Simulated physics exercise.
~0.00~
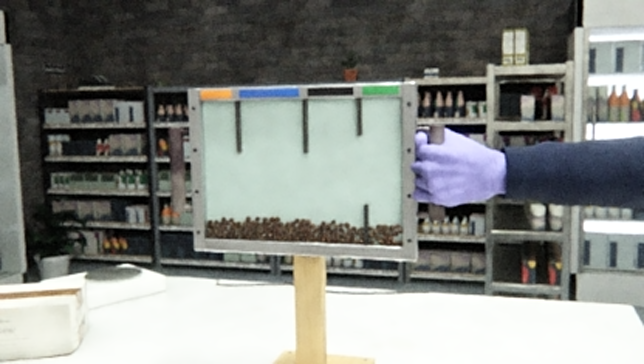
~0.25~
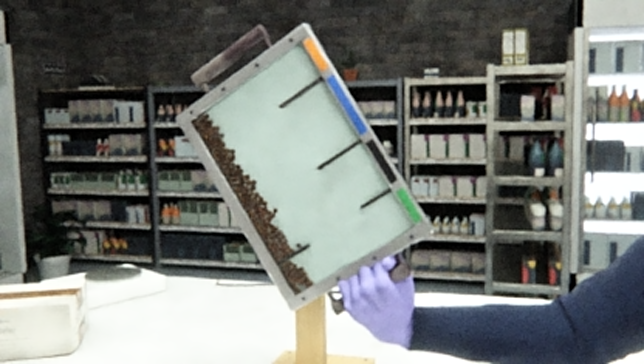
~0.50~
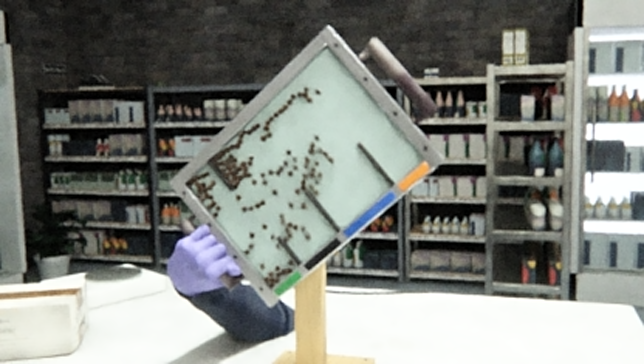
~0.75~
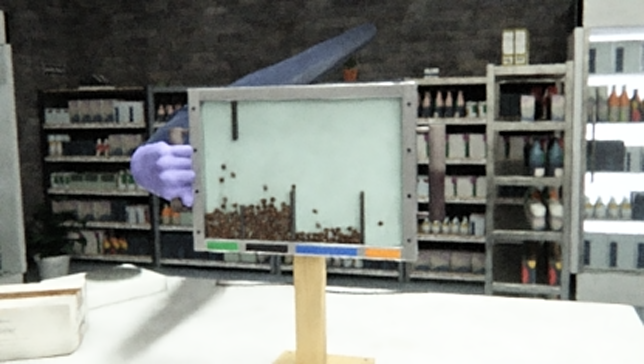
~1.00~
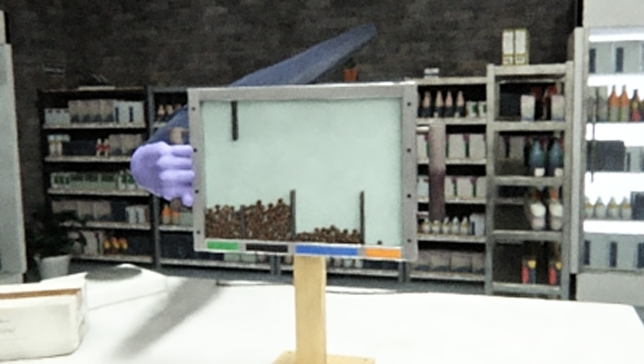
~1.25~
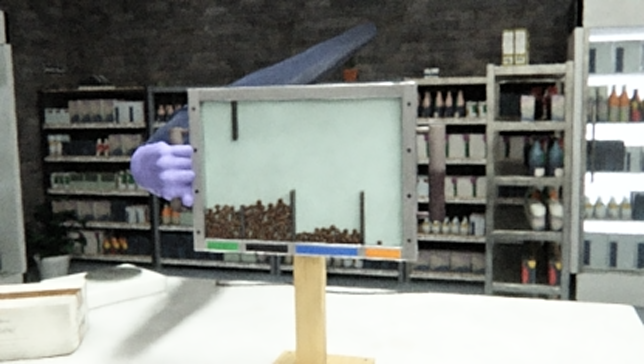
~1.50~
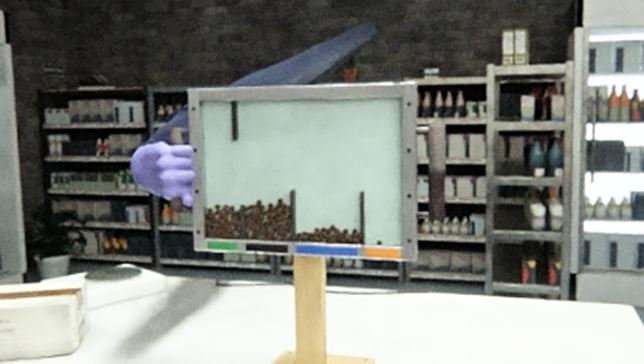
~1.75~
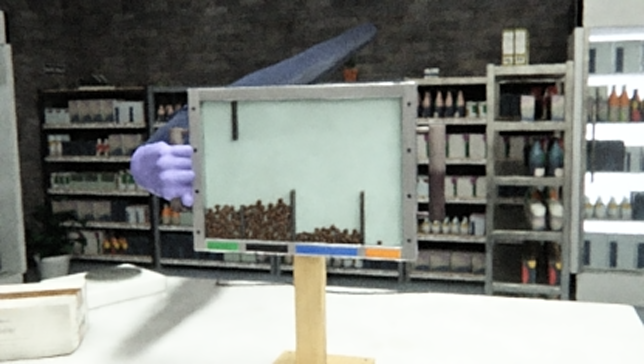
In a shop with stocked shelves, a gloved hand turning a clear-fronted case upside down, dark beads tumbling and settling unevenly between dividers.
